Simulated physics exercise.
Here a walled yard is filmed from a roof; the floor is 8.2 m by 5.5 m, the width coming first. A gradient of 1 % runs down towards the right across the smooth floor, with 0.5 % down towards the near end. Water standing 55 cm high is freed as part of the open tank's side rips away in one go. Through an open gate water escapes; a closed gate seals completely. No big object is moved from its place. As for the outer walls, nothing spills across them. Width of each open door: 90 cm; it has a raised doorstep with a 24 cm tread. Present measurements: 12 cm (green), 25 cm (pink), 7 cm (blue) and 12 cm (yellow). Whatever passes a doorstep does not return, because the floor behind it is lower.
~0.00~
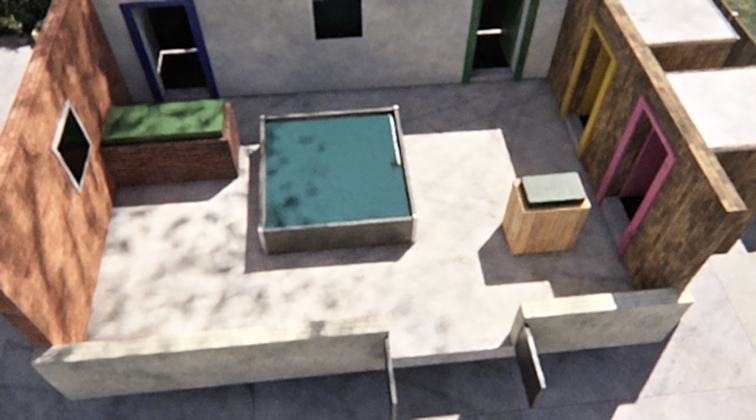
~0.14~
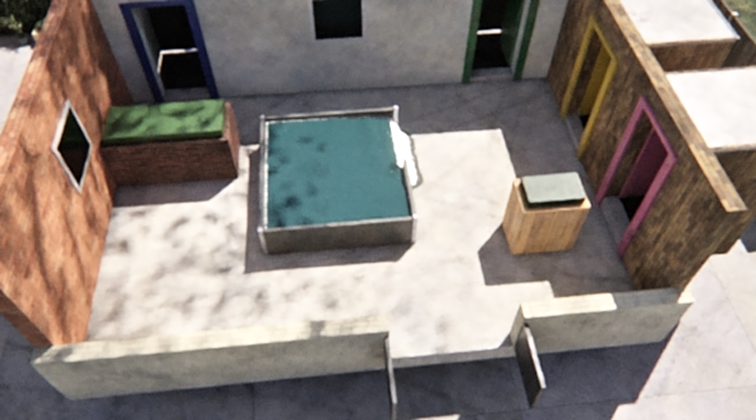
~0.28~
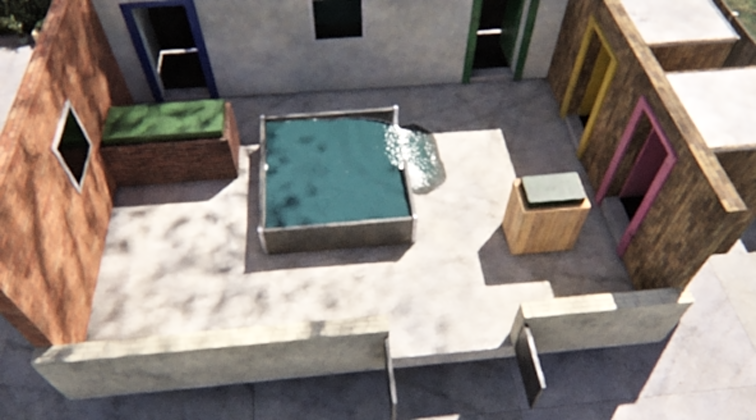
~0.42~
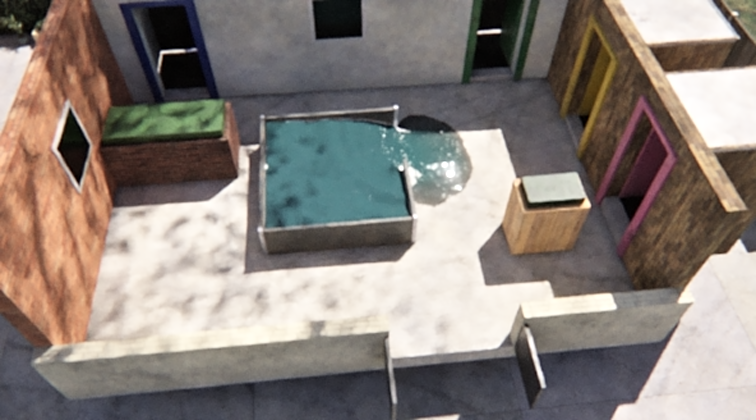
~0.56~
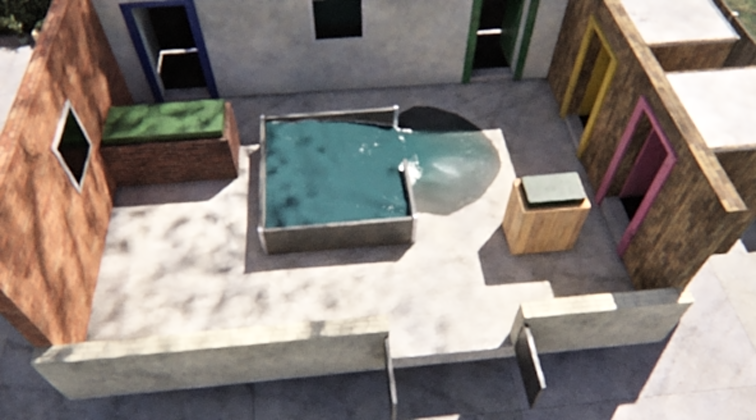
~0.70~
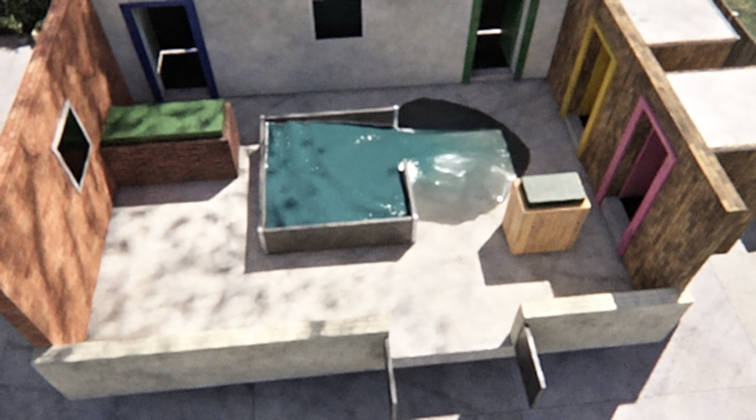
Water bursts through the right side of a raised square tank in a walled yard, splashing onto the pale floor, then fans out in a widening sheet toward the wooden box on the right, leaving the box in place.
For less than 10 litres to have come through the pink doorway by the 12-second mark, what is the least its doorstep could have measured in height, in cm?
14.5 cm or so.
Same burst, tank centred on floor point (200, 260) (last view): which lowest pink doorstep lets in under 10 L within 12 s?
It must be around 14.0 cm tall.
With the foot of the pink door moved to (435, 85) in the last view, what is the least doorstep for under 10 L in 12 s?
Roughly 9.5 cm.
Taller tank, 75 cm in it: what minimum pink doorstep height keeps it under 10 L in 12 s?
It would take a step of about 21 cm.
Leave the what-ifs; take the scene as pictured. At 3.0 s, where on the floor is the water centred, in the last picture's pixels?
Approximately (419, 172).
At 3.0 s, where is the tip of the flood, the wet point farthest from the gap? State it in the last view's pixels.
Somewhere near the pixel (642, 319).
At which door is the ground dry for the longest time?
Last in order comes the blue door.
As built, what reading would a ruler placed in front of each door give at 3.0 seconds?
At the green door the depth is 19 cm, at pink 15 cm, at blue 0 cm and at yellow 27 cm.
After 1.4 s water covers 25 % of the floor, deepest (34 cm) near (404, 148); it has not reached the pink door.
After 3.0 s water covers 35 % of the floor, deepest (29 cm) near (560, 145); 15 cm at the pink door, 0 litres in over its 25 cm doorstep.
After 12.0 s water covers 90 % of the floor, deepest (13 cm) near (567, 137); 9 cm at the pink door, 0 litres in over its 25 cm doorstep.
At the pink door as built, the water arrived by 1.8 s and peaked near 15 cm at 5.4 s.
Run again over the same 12 s with other heights there, 20 litres in over 13 cm, 2 litres over 17.5 cm. The limit of 10 litres is kept from about 14.5 cm up.
